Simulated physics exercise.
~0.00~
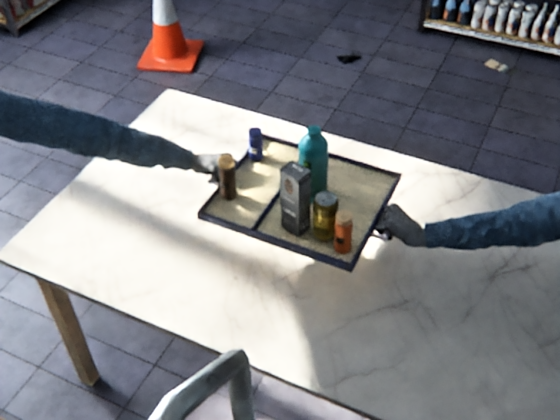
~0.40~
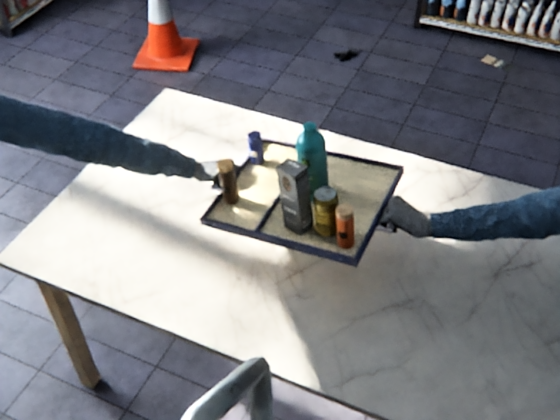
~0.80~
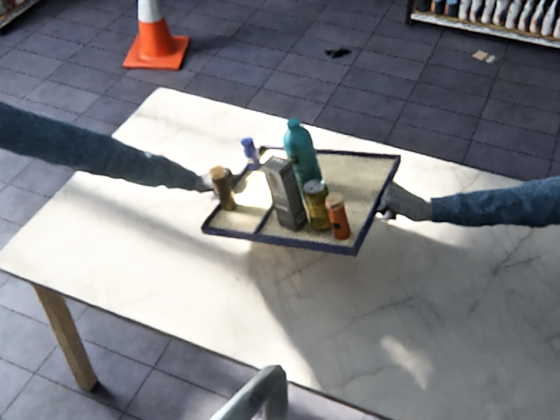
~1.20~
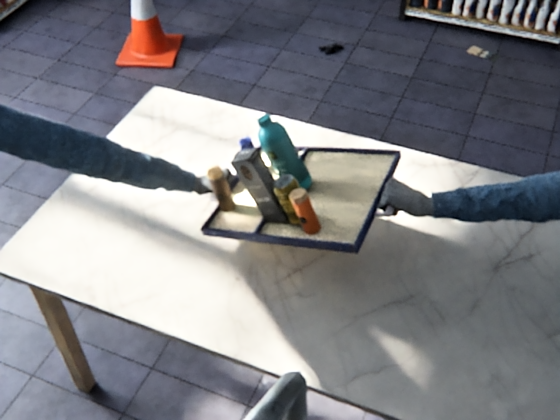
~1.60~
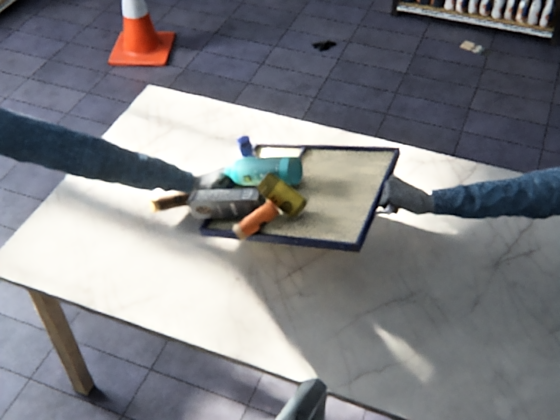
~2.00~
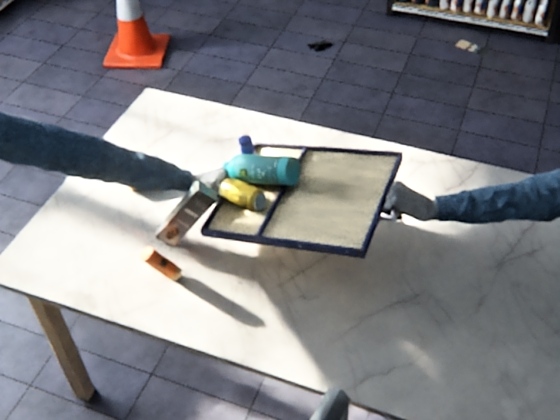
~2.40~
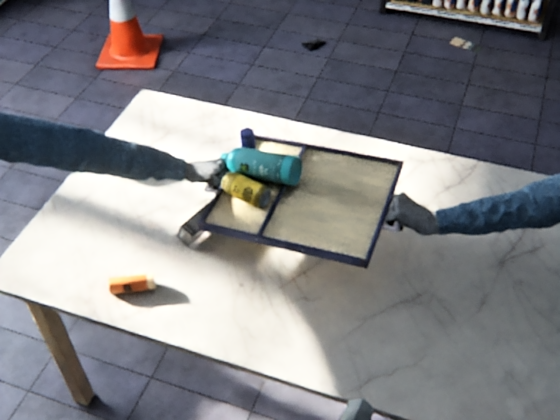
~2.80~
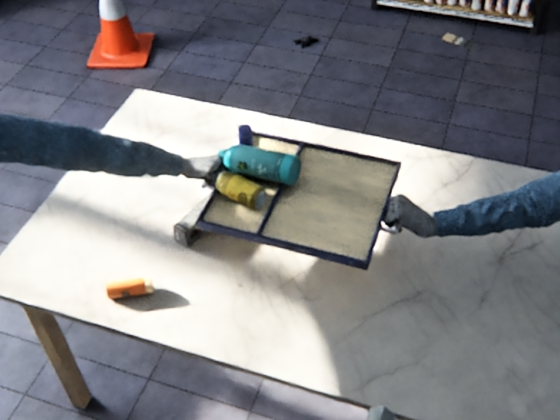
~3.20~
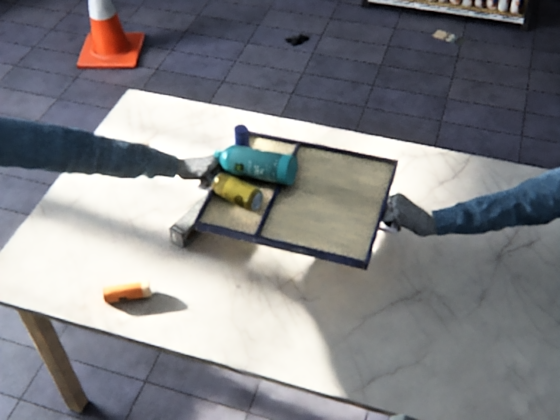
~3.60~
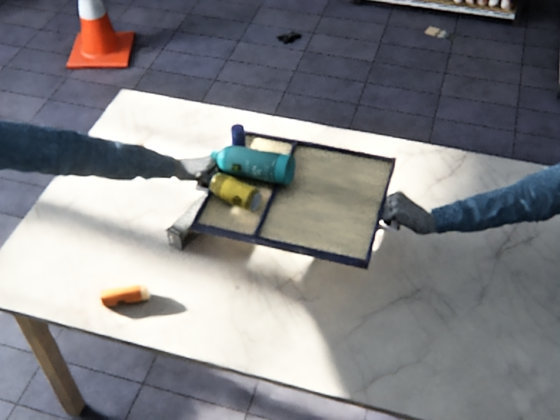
We see two gloved hands tip a tray of bottles and containers left over a marble table, then level it. The orange shaker, brown shaker and grey carton leave the tray, while the turquoise bottle and yellow can end lying on it and the small blue shaker stays in place.
